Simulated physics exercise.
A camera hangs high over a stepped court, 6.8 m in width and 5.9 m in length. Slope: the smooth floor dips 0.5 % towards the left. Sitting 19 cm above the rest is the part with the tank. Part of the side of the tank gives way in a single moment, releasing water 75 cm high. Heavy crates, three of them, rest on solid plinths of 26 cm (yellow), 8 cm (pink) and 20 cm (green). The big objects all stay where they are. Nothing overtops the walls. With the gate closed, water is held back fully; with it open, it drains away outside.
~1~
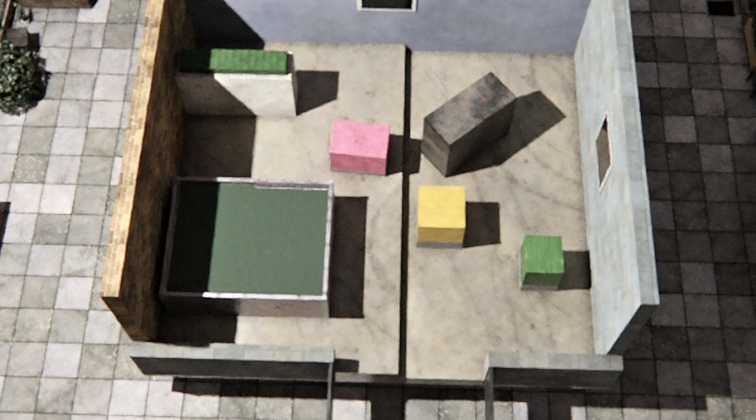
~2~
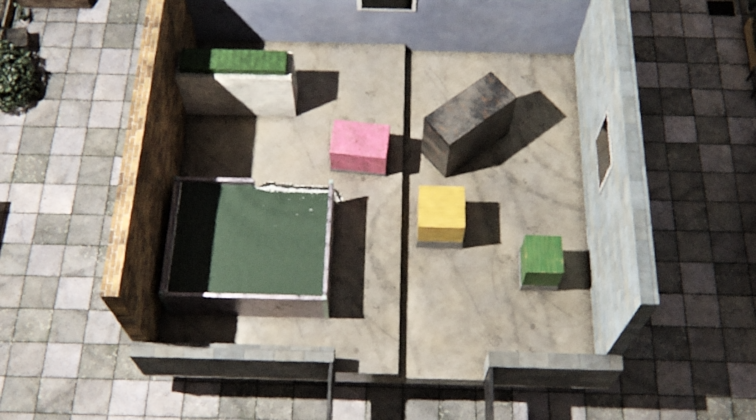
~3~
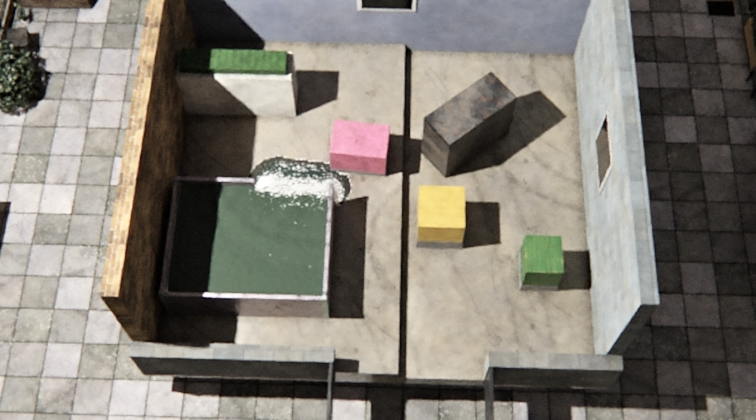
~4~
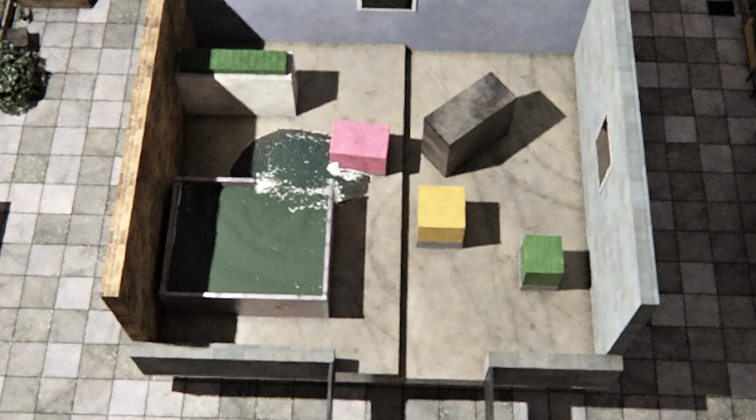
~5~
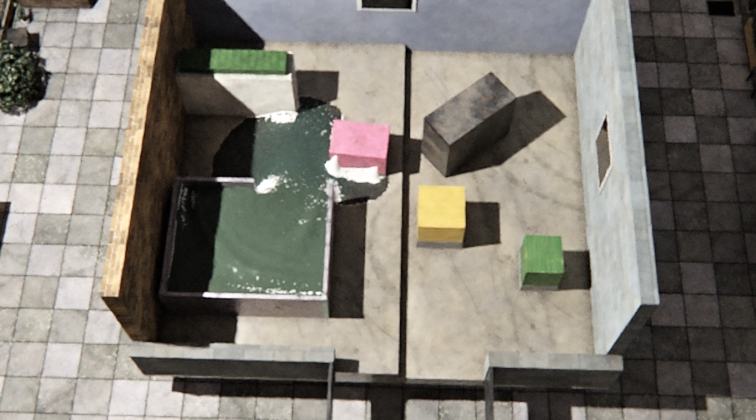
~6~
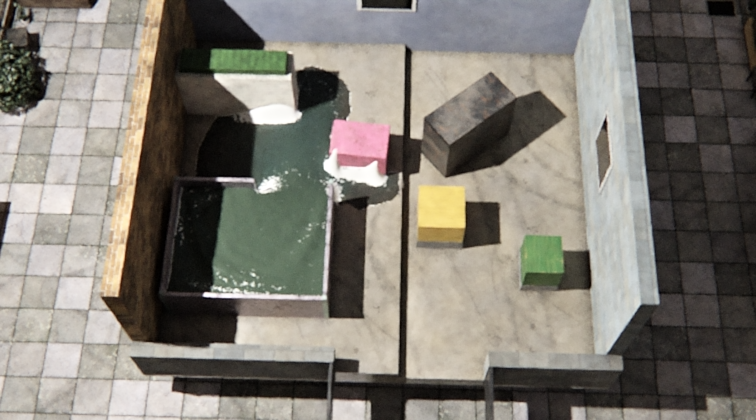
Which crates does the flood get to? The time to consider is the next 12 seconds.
In the end the yellow crate sees no water, the pink crate sees water, the green crate sees no water.
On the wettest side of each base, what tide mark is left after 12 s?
Yellow 20 cm, pink 38 cm, green 16 cm at the peak.
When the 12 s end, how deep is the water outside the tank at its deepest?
Depth: Approx. 17 cm.
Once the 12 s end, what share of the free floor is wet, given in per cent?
Some 95 per cent of the floor is wet.
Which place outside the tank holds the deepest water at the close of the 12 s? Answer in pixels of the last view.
In the final picture, near (585, 367).
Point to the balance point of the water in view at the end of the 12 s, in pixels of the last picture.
Roughly (391, 191) in the last picture.
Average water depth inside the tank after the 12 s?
The mean depth is some 10 cm.
A moment later water covers 25 % of the floor and is deepest (49 cm) near (291, 125); yellow plinth reached, pink plinth reached, green plinth not reached.
Soon after water covers 45 % of the floor and is deepest (42 cm) near (291, 125); yellow plinth reached, pink plinth reached, green plinth not reached.
Next water covers 65 % of the floor and is deepest (32 cm) near (291, 125); yellow plinth reached, pink plinth reached, green plinth not reached.
Later on water covers 95 % of the floor and is deepest (19 cm) near (525, 59); yellow plinth reached, pink plinth reached, green plinth reached.
At the end water covers 95 % of the floor and is deepest (17 cm) near (585, 367); highest at the yellow plinth 20 cm, highest at the pink plinth 38 cm, highest at the green plinth 16 cm.
